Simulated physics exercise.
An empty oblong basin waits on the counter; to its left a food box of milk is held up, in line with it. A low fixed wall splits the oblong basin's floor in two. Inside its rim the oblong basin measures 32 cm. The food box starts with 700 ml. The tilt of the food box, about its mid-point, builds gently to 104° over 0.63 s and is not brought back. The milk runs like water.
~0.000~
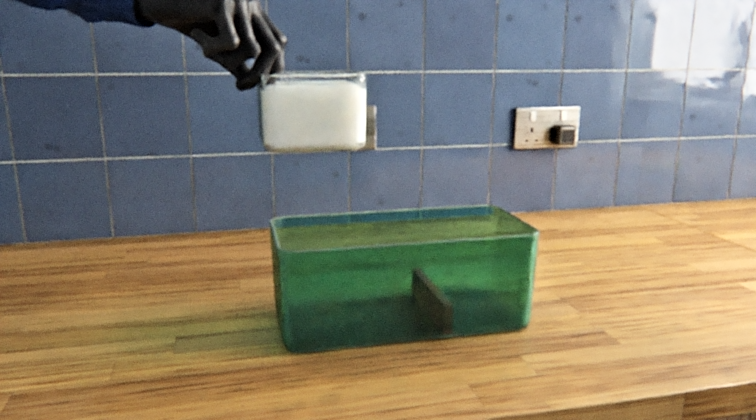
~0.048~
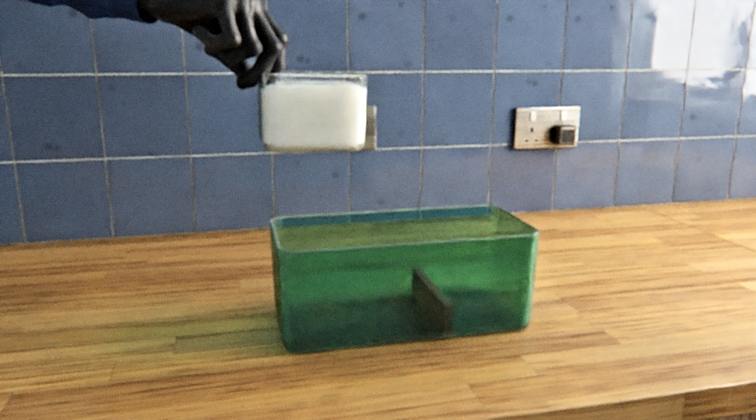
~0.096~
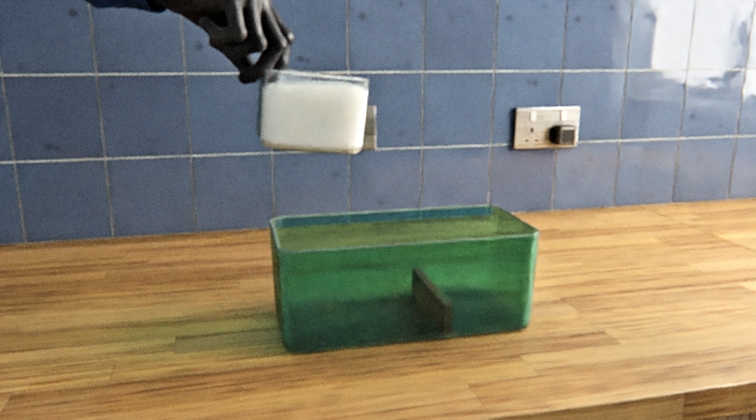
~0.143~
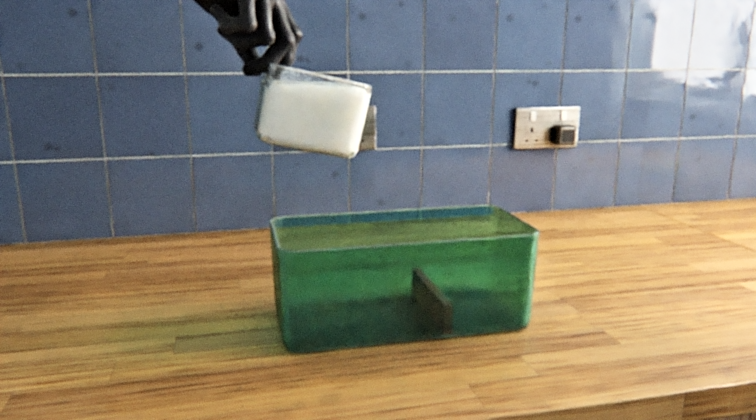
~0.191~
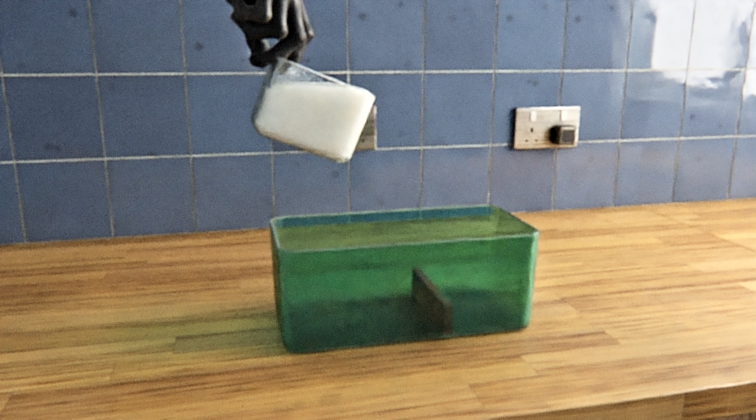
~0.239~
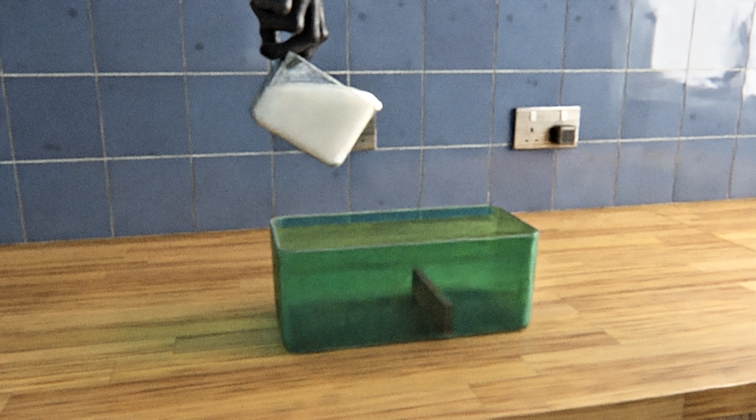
On a wooden kitchen counter before a blue tiled wall with a socket at right, seen from the front and slightly above, the camera stays still. A green, see-through oblong basin with a dark upright piece inside sits below a clear box of white milk held by a dark hand. The hand shifts rightward as the box tilts steadily clockwise, its milk reaching the lowered right edge and just starting over it.
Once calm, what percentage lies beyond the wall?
The far part has some 26 per cent.
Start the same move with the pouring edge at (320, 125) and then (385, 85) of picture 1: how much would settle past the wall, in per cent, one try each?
First 10, then 60 per cent.
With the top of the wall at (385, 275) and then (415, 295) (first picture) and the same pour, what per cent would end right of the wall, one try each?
First 90, then 50 per cent.
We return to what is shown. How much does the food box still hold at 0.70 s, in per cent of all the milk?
Some 8 per cent.
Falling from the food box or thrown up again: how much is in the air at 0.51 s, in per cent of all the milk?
Near 42 in a hundred.
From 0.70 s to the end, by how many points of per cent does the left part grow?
About 14 per cent.
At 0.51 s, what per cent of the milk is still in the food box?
Some 36 per cent.
By 0.51 s the tilt is 94° and 36 per cent is still to pour, 16 is left of the wall and 7 right of it.
By 0.70 s the tilt is 104° and 8 per cent is still to pour, 58 is left of the wall and 26 right of it.
By 0.91 s the tilt is 104° and 1 per cent is still to pour, 66 is left of the wall and 25 right of it.
By 1.13 s the tilt is 104° and 0 per cent is still to pour, 72 is left of the wall and 26 right of it.
At rest 71 per cent lies left of the wall, 26 right of it and 2 outside.
